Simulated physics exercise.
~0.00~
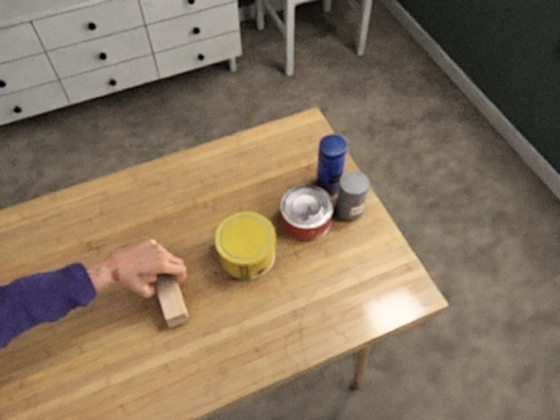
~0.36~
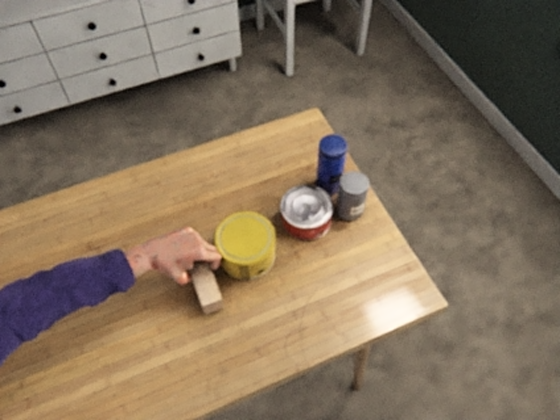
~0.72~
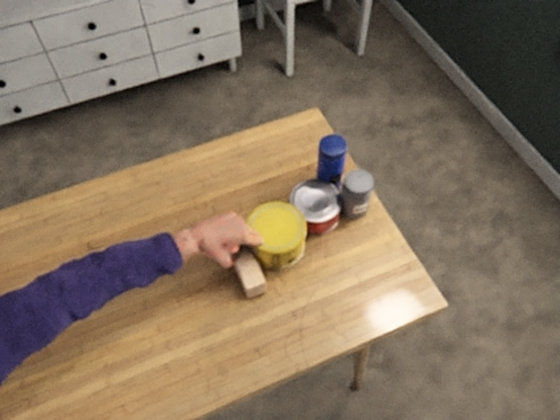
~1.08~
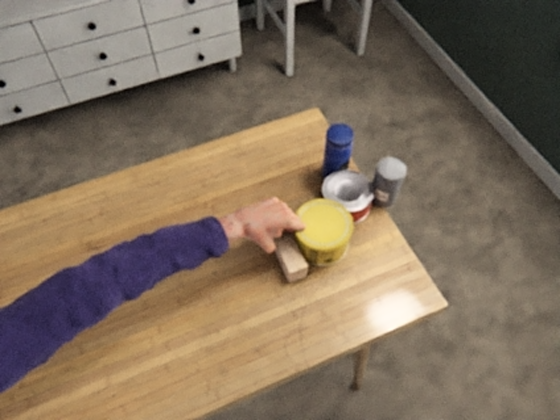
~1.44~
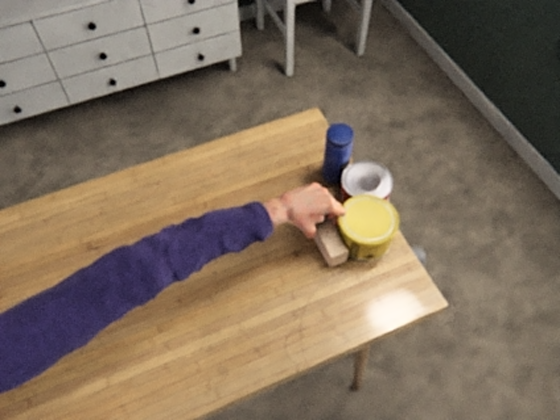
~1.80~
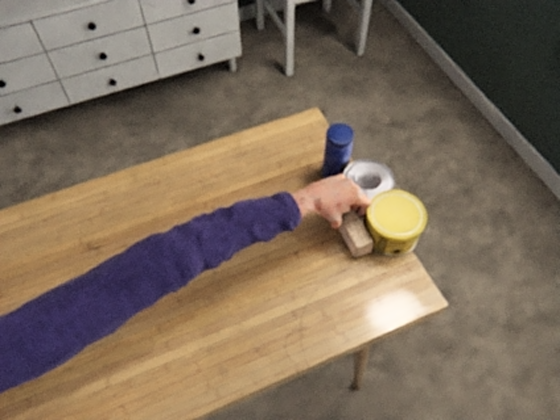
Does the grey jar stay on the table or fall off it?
It falls off the table. The tubs are pushed toward the right edge and the grey jar tips and goes over it.
